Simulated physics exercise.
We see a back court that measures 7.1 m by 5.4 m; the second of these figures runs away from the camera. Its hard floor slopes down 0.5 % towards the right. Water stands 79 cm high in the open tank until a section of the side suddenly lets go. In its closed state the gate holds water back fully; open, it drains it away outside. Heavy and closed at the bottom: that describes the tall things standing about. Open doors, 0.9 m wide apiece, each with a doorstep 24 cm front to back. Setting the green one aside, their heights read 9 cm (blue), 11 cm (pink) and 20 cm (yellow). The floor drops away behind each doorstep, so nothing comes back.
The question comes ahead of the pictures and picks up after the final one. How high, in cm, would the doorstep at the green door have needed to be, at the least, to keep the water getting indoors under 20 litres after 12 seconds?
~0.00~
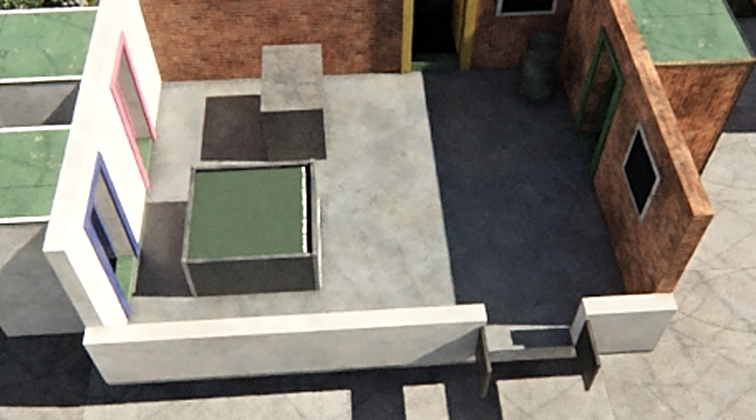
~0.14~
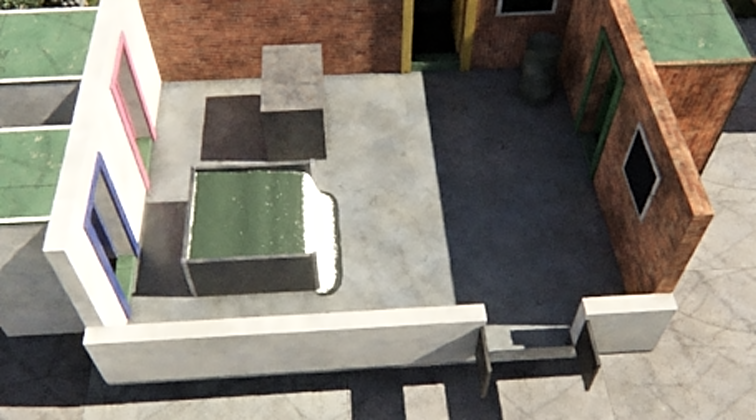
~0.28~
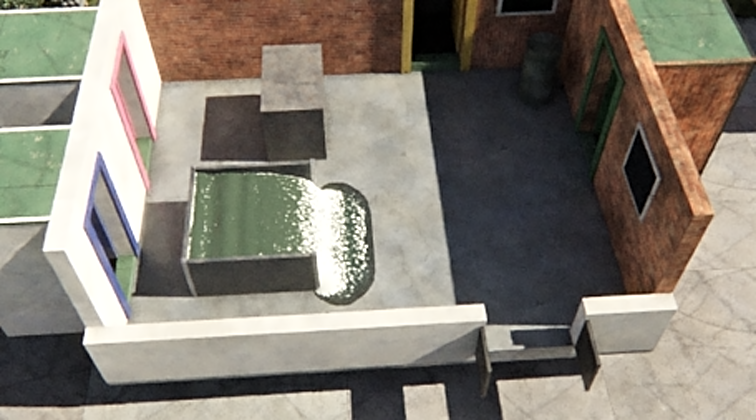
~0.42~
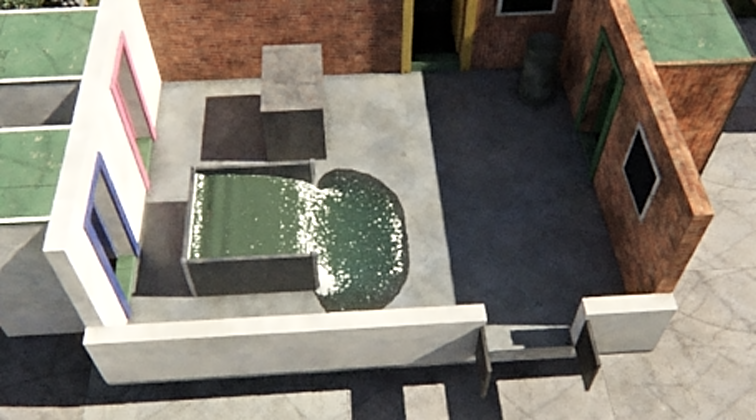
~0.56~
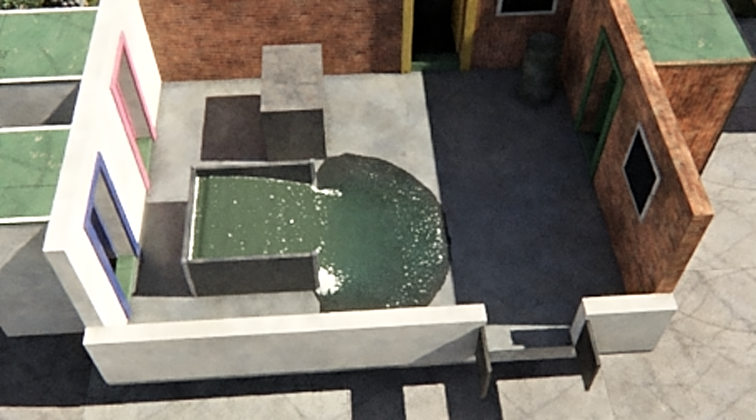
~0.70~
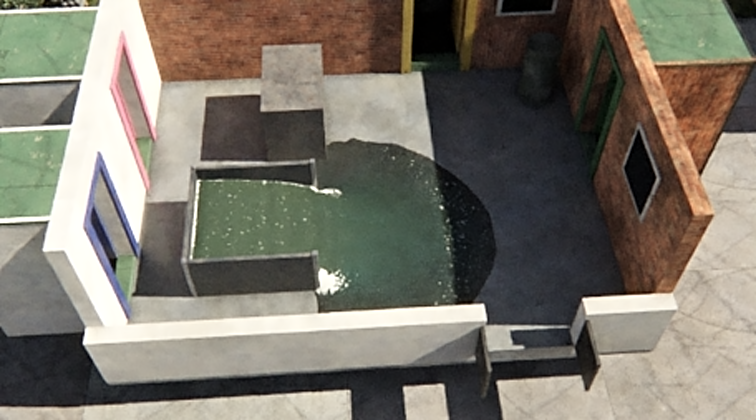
About 17 cm.
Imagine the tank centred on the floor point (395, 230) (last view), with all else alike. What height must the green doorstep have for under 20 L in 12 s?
I'd put it at close to 24 cm.
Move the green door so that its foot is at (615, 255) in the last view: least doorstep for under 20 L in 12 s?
Roughly 24 cm.
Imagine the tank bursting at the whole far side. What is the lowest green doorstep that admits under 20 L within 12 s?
It needs to be about 8.5 cm high.
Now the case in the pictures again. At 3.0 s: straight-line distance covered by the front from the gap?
I make it some 5.6 m.
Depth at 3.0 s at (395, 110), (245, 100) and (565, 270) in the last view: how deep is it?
First 1, then 0, then 23 cm.
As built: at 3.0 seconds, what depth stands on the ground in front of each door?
At the green door the depth is 16 cm, at blue 0 cm, at pink 0 cm and at yellow 4 cm.
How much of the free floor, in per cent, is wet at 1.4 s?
50 %.
After 1.4 s water covers 50 % of the floor, deepest (26 cm) near (332, 247); 1 cm at the green door, 0 litres in over its 5 cm doorstep.
After 3.0 s water covers 60 % of the floor, deepest (28 cm) near (629, 315); 16 cm at the green door, 108 litres in over its 5 cm doorstep.
After 12.0 s water covers 95 % of the floor, deepest (7 cm) near (521, 289); 6 cm at the green door, 220 litres in over its 5 cm doorstep.
At the green door as built, the water arrived by 1.4 s and peaked near 19 cm at 2.4 s.
Run again over the same 12 s with other heights there, 42 litres in over 14.5 cm, 9 litres over 20 cm. The limit of 20 litres is kept from about 17 cm up.
